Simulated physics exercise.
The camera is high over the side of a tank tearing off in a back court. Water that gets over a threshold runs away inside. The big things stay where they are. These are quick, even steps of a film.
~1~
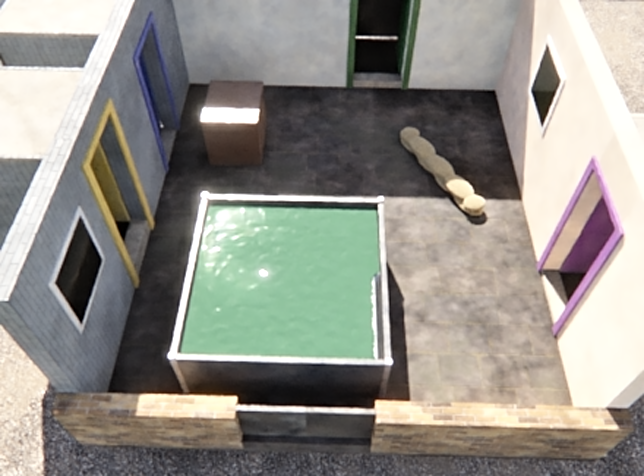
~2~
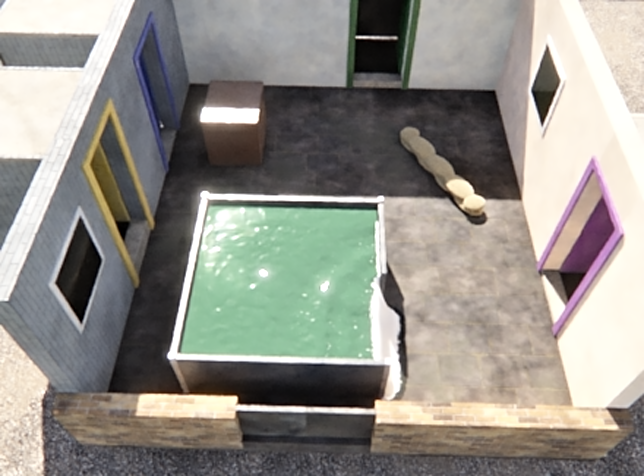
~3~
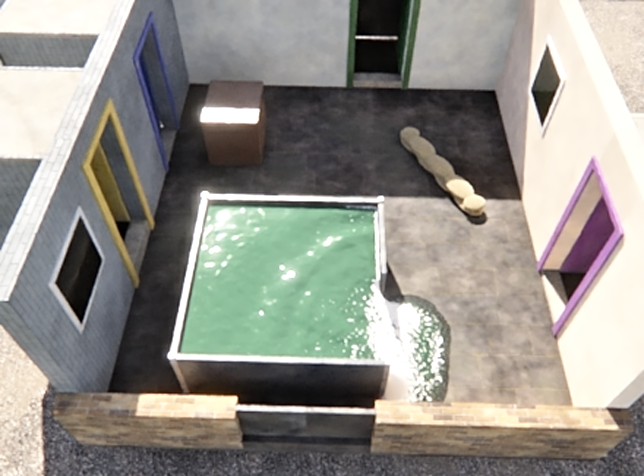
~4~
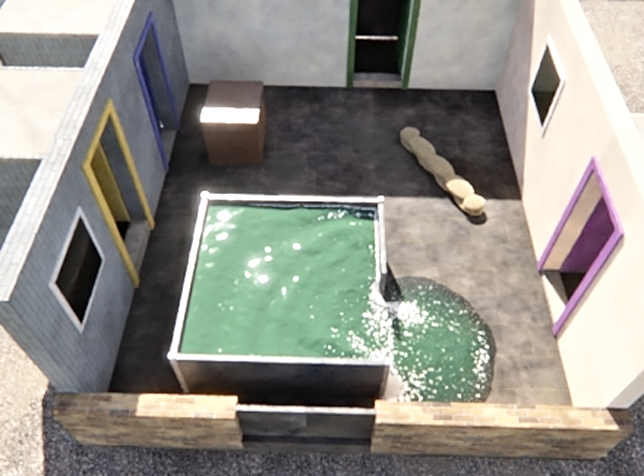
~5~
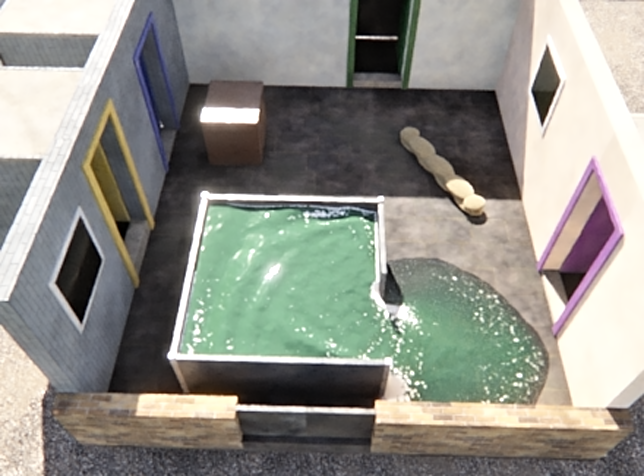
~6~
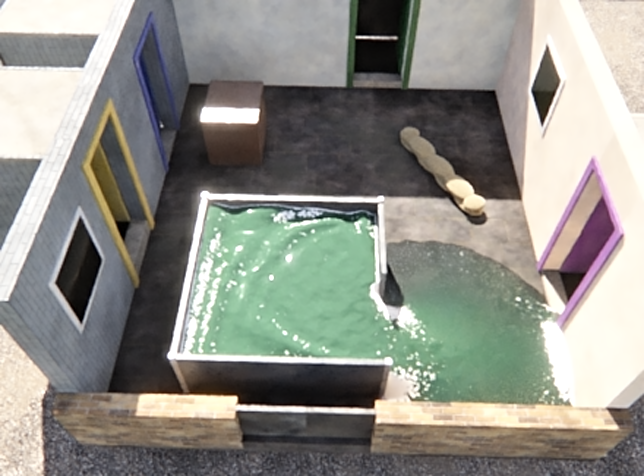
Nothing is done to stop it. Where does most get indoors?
It is the purple one.
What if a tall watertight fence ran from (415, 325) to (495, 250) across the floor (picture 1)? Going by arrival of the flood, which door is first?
That is the purple one.
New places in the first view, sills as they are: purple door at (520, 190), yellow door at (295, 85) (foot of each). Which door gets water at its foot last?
The blue one.
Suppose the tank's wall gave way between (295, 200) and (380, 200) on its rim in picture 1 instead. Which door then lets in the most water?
Most goes in at the green door.
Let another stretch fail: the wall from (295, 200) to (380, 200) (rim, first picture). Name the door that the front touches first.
It is the door marked green.
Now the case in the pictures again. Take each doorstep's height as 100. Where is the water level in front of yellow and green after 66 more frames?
In turn 50 and 60 per cent.
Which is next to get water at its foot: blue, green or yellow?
I say the door marked green.
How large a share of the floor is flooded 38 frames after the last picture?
Some 90 per cent.
A moment on, water covers 20 % of the floor; purple door some in, blue door not reached, yellow door not reached, green door not reached.
Next, water covers 25 % of the floor; purple door a lot in, blue door not reached, yellow door not reached, green door not reached.
Then, water covers 50 % of the floor; purple door a lot in, blue door not reached, yellow door not reached, green door wet at the sill, nothing in.
Later, water covers 90 % of the floor; purple door a lot in, blue door wet at the sill, nothing in, yellow door wet at the sill, nothing in, green door a trickle in.
In the end, water covers 95 % of the floor; purple door a lot in, blue door some in, yellow door wet at the sill, nothing in, green door a trickle in; the purple door has let in the most.
